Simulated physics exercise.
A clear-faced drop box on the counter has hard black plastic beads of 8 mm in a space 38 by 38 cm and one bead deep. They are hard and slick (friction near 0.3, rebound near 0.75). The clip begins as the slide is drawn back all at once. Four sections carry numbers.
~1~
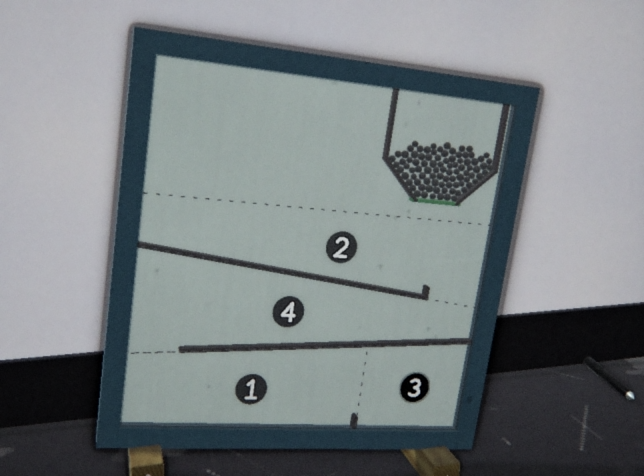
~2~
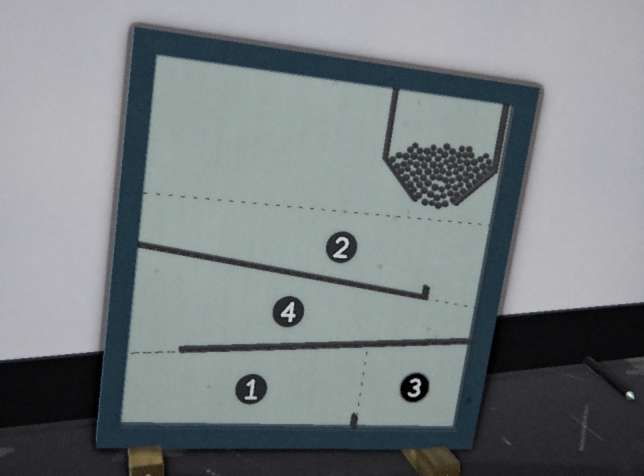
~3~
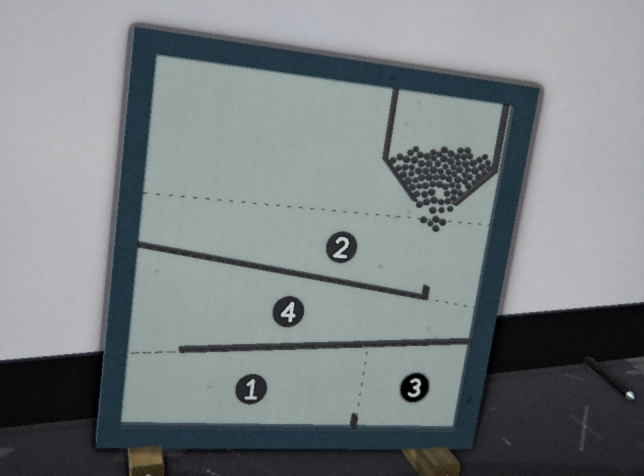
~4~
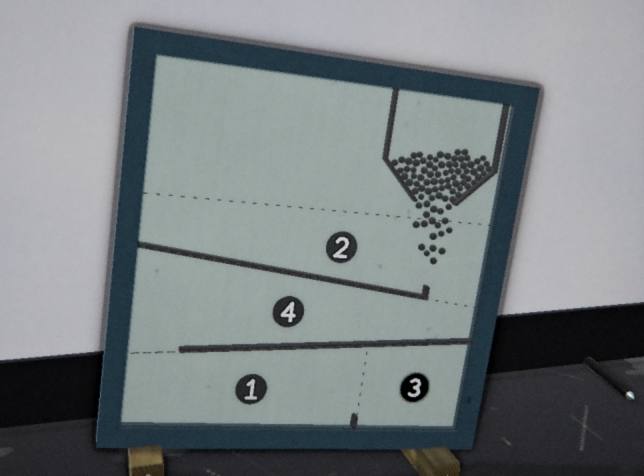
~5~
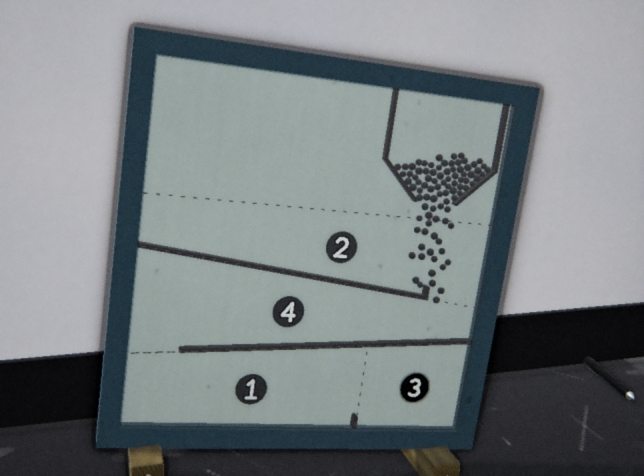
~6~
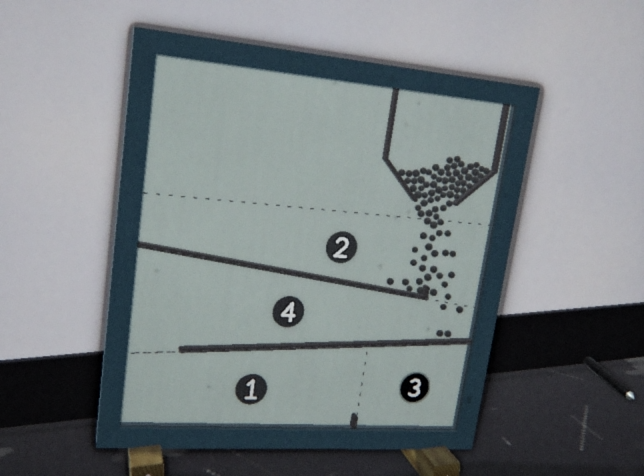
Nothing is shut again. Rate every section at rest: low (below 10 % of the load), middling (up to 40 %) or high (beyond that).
No. 1: Low; no. 2: Middling; no. 3: Low; no. 4: High.
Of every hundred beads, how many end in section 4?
Some 65 per cent.
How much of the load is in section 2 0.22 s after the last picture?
About 45 per cent.
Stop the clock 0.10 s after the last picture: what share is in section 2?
Roughly 40 per cent.
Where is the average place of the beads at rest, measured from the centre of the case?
About 10 cm right and 7 cm below.
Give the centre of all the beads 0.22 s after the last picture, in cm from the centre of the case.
Some 12 cm right and 4 cm below.
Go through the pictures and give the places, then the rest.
Tilted 8° clockwise; about 90 beads; beads centred (443, 170); no. 1 (251, 389), no. 2 (342, 247), no. 3 (415, 388), no. 4 (288, 312); slide (412, 199) to (457, 204), in the first frame.
Beads centred (443, 171); 4 out, bottom bead (438, 206), in the second frame.
Beads centred (443, 177); 10 out, bottom bead (436, 229), in the third frame.
Beads centred (442, 188); 19 out, bottom bead (433, 261), in the fourth frame.
Beads centred (440, 194); 28 out, bottom bead (436, 300), in the fifth frame.
Beads centred (436, 217); 39 out, bottom bead (448, 334); wall ends (426, 288), (181, 349), (355, 416), (396, 86) to (414, 200), (455, 204) to (507, 102), in the sixth frame.
Then, 0.10 s after the last picture, the beads' middle is 13 cm right of and level with the centre; no. 2, 40 %, no. 4, 20 %.
Then, 0.22 s after the last picture, the beads' middle is 12 cm right of and 4 cm below the centre; no. 2, 45 %, no. 4, 45 %.
Then, 0.45 s after the last picture, the beads' middle is 10 cm right of and 6 cm below the centre; no. 2, 35 %, no. 4, 65 %.
All still 3.3 s after it, no. 1, 0 %, no. 2, 35 %, no. 3, 0 %, no. 4, 65 %.
